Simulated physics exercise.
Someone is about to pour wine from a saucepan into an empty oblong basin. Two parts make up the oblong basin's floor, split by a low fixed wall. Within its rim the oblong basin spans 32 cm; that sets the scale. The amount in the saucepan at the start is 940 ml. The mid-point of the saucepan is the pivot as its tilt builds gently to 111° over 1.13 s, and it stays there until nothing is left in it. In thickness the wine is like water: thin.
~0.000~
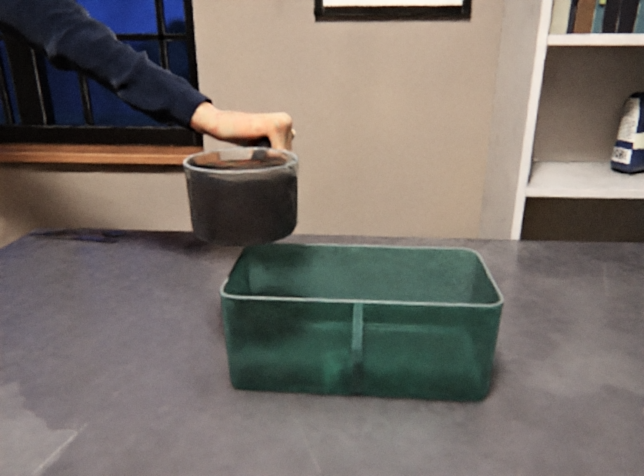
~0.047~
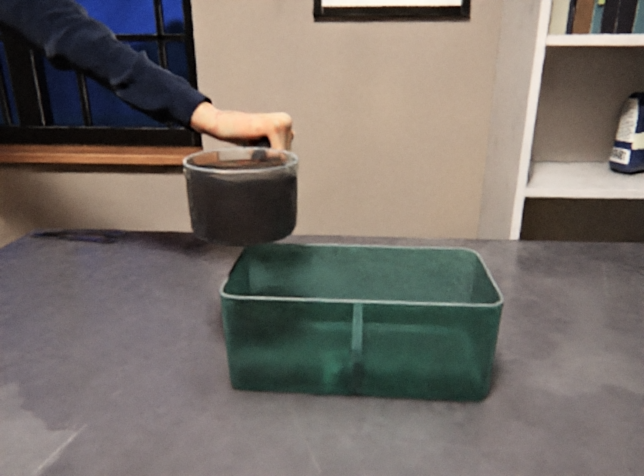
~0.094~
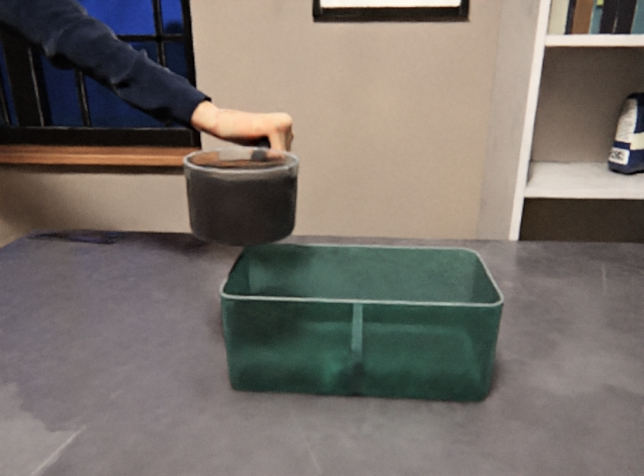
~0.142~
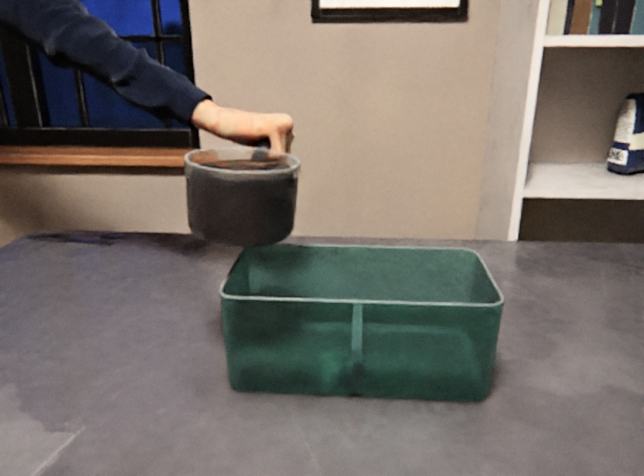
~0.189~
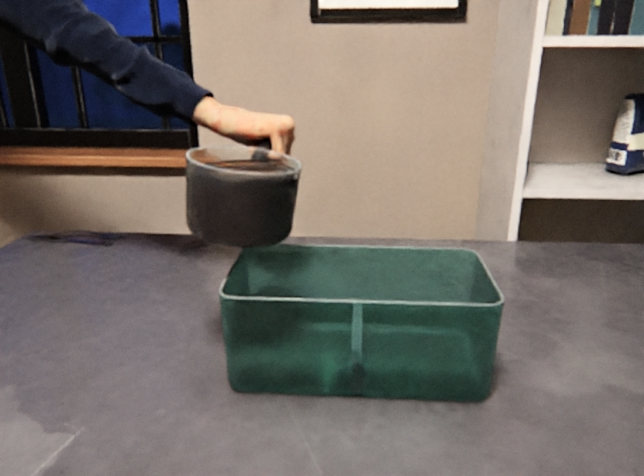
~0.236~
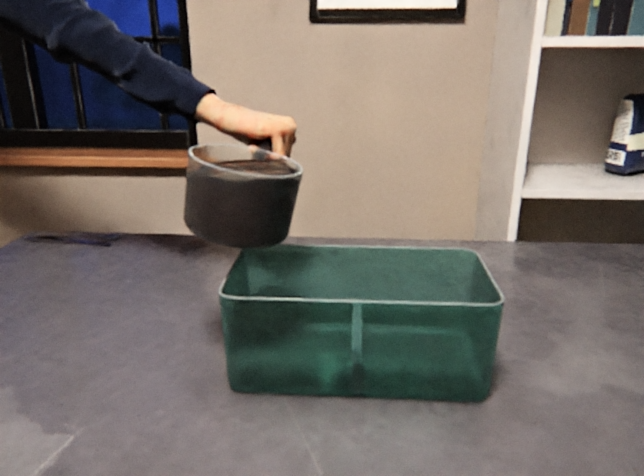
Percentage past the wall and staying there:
40 percent.
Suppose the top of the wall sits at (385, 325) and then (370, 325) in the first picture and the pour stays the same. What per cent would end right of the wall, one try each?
One try each: Around 5 percent and then around 10 percent.
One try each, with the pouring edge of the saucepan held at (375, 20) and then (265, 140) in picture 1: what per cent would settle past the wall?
Try 1: 75 %; try 2: 10 %.
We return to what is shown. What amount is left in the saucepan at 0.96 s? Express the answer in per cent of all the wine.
Around 12 in a hundred.
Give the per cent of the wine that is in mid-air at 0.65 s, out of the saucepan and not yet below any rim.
Share: Roughly 22 per cent.
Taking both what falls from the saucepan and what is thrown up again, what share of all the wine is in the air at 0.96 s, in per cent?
Around 5 percent of it is airborne.
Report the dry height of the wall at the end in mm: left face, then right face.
For the left, around 22 mm; for the right, around 30 mm.
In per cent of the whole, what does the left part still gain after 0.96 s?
That amounts to roughly 16 per cent of the whole.
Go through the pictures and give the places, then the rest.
In the first picture, it leans 0°; its right rim is at (297, 162); the wine meets the walls at (192, 169) and (295, 171); the oblong basin's rim runs from (235, 268) to (489, 276); the wall's top is at (358, 328).
In the second picture, it leans 0°; its right rim is at (297, 162); the wine meets the walls at (191, 169) and (295, 171).
In the third picture, it leans 2°; its right rim is at (297, 163); the wine meets the walls at (192, 168) and (296, 171).
In the fourth picture, it leans 4°; its right rim is at (298, 165); the wine meets the walls at (193, 168) and (297, 172).
In the fifth picture, it leans 7°; its right rim is at (300, 169); the wine meets the walls at (193, 168) and (298, 172).
In the sixth picture, it leans 12°; its right rim is at (301, 173); the wine meets the walls at (193, 169) and (299, 172).
By 0.65 s the tilt is 69° and 64 per cent is still to pour, 7 is left of the wall and 7 right of it.
By 0.96 s the tilt is 105° and 12 per cent is still to pour, 43 is left of the wall and 40 right of it.
By 1.28 s the tilt is 111° and 0 per cent is still to pour, 59 is left of the wall and 40 right of it.
By 1.63 s the tilt is 111° and 0 per cent is still to pour, 59 is left of the wall and 40 right of it.
At rest 59 per cent lies left of the wall, 40 right of it and 0 outside.
